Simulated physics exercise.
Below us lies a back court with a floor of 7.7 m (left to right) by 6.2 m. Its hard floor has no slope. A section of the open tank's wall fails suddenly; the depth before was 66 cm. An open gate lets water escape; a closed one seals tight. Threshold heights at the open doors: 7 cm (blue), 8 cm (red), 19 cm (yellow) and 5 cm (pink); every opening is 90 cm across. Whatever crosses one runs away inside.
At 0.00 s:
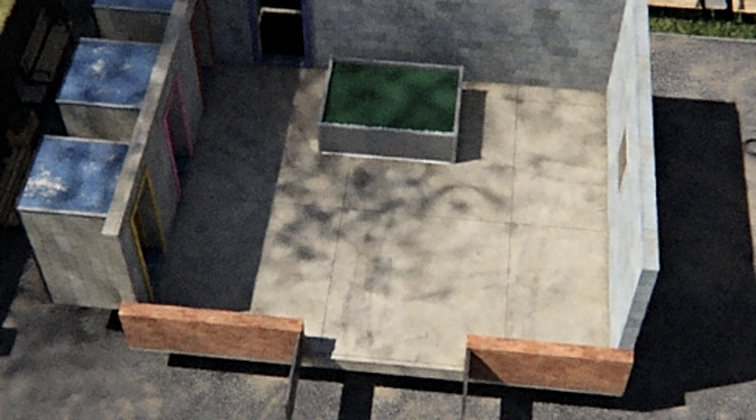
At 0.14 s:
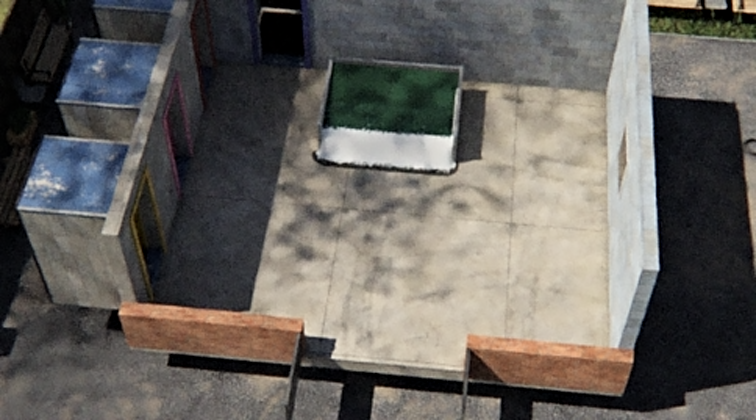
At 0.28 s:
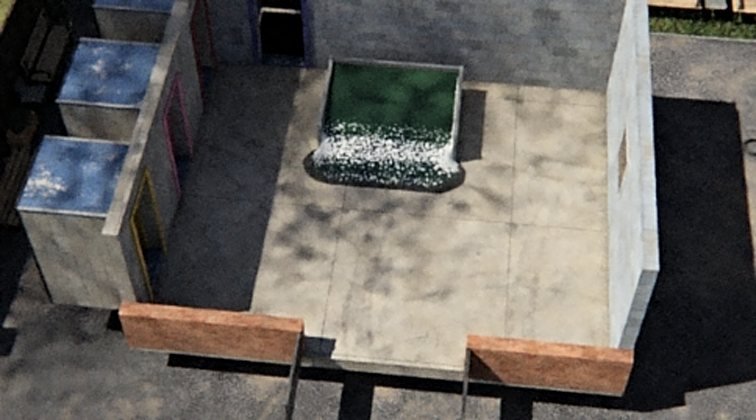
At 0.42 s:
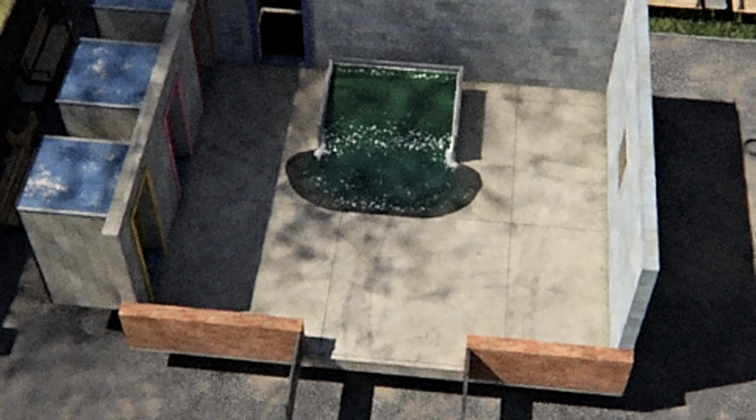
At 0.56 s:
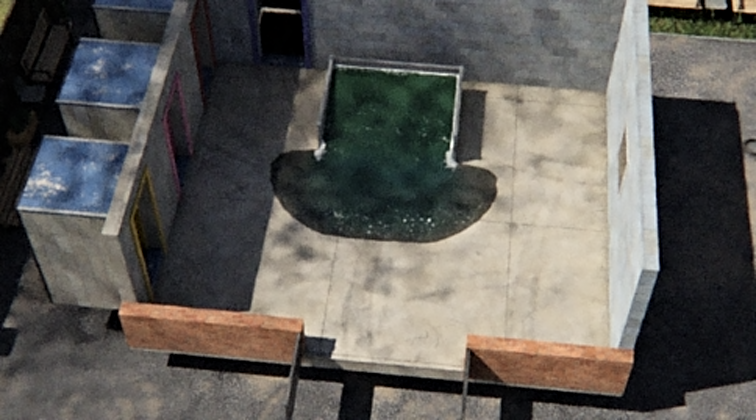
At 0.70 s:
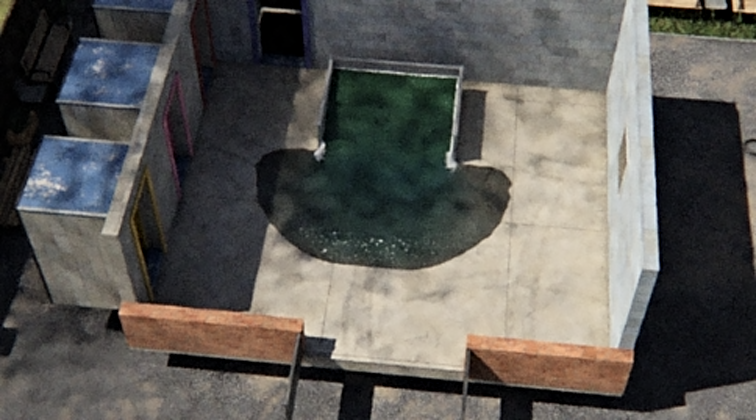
A walled concrete court held a still, open tank of green water until its front side gave way, and water poured out in a white, foamy rush, then spread across the floor in a widening dark pool.
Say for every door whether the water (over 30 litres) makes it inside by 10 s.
The water let in: At the blue door it does not reach the limit; at the red door it does not reach the limit; at the yellow door it does not reach the limit; at the pink door it keeps below the limit.
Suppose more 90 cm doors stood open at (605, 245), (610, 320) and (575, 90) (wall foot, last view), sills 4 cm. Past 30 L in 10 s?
In that order: Below, above, under.
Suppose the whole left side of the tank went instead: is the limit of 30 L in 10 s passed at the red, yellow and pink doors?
Against that limit: Red above, yellow under, pink over.
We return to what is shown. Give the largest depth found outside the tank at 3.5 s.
Roughly 24 cm.
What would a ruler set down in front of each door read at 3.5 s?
In cm: Blue 0, red 0, yellow 18, pink 2.
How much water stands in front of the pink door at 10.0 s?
Roughly 2.5 cm deep.
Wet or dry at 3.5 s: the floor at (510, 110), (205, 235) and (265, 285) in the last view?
In turn: Dry, flooded, wet.
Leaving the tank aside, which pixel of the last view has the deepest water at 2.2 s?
Near (285, 341).
After 1.4 s water covers 45 % of the floor and is deepest (24 cm) near (358, 161); blue door not reached, red door not reached, yellow door not reached, pink door not reached.
After 2.2 s water covers 55 % of the floor and is deepest (25 cm) near (285, 341); blue door not reached, red door not reached, yellow door not reached, pink door not reached.
After 3.5 s water covers 60 % of the floor and is deepest (24 cm) near (156, 329); blue door not reached, red door not reached, yellow door 18 cm at the sill, 0 L in, pink door 2 cm at the sill, 0 L in.
After 6.0 s water covers 75 % of the floor and is deepest (8 cm) near (145, 328); blue door not reached, red door not reached, yellow door 7 cm at the sill, 1 L in, pink door 5 cm at the sill, 0 L in.
After 10.0 s water covers 100 % of the floor and is deepest (8 cm) near (261, 69); blue door 7 cm at the sill, 1 L in, red door 6 cm at the sill, 0 L in, yellow door 3 cm at the sill, 1 L in, pink door 2 cm at the sill, 1 L in.
